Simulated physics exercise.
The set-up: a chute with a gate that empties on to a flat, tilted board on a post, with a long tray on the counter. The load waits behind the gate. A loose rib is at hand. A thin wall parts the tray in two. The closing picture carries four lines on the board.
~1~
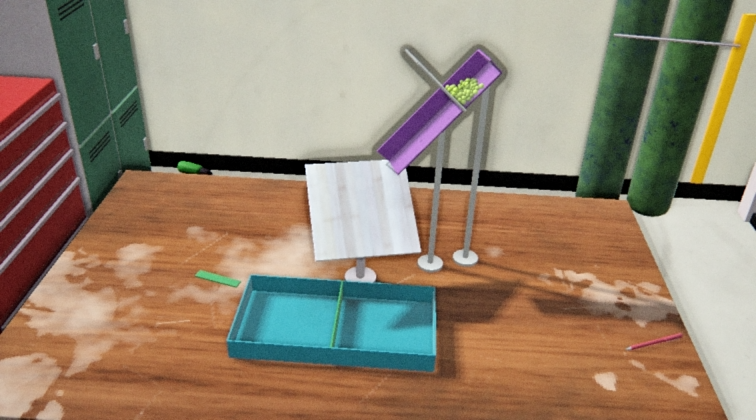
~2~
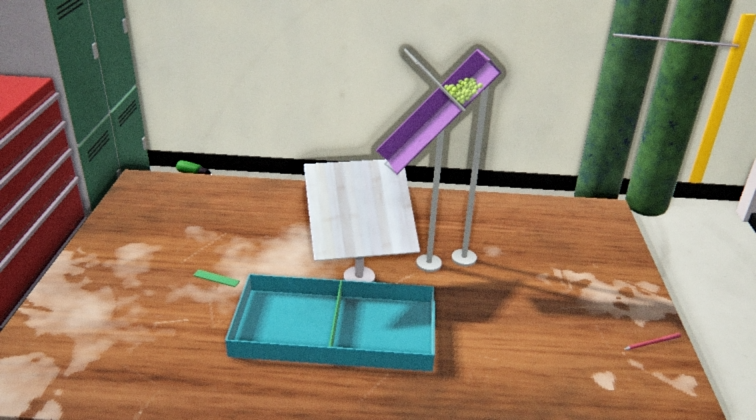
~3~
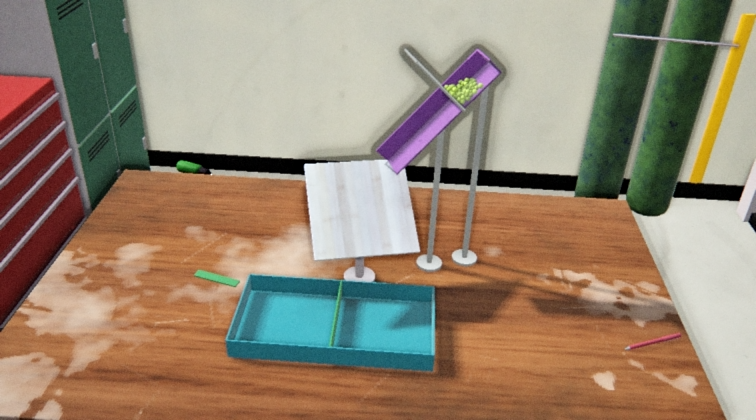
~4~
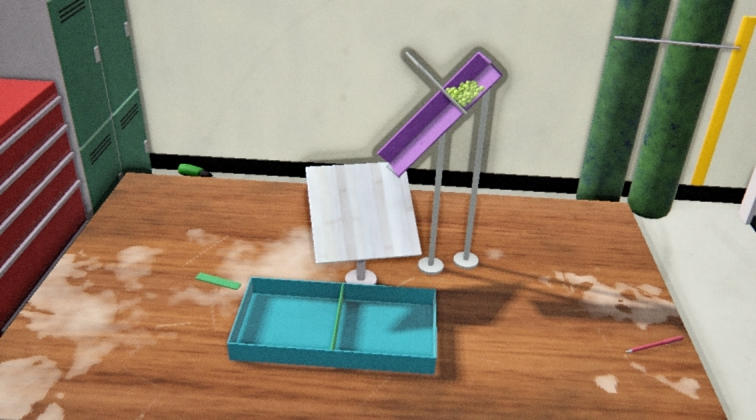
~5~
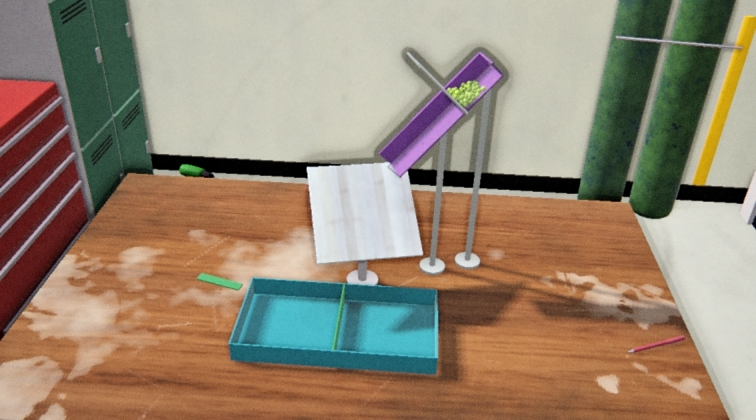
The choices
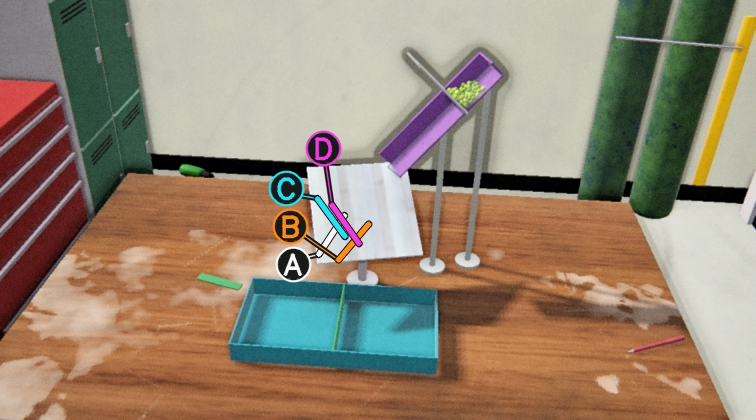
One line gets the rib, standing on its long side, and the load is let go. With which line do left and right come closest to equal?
A is best.
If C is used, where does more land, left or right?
Right.
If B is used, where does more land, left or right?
Left.
On the marked copy, line A from (344, 215) to (318, 254); line B from (368, 223) to (338, 259); line C from (317, 198) to (344, 236); line D from (331, 204) to (359, 243).
With A, of what is caught, about half in the left half, about half in the right.
With B, of what is caught, most in the left half, a small part in the right.
With C, of what is caught, a small part in the left half, nearly all in the right.
With D, of what is caught, a stray few in the left half, nearly all in the right.
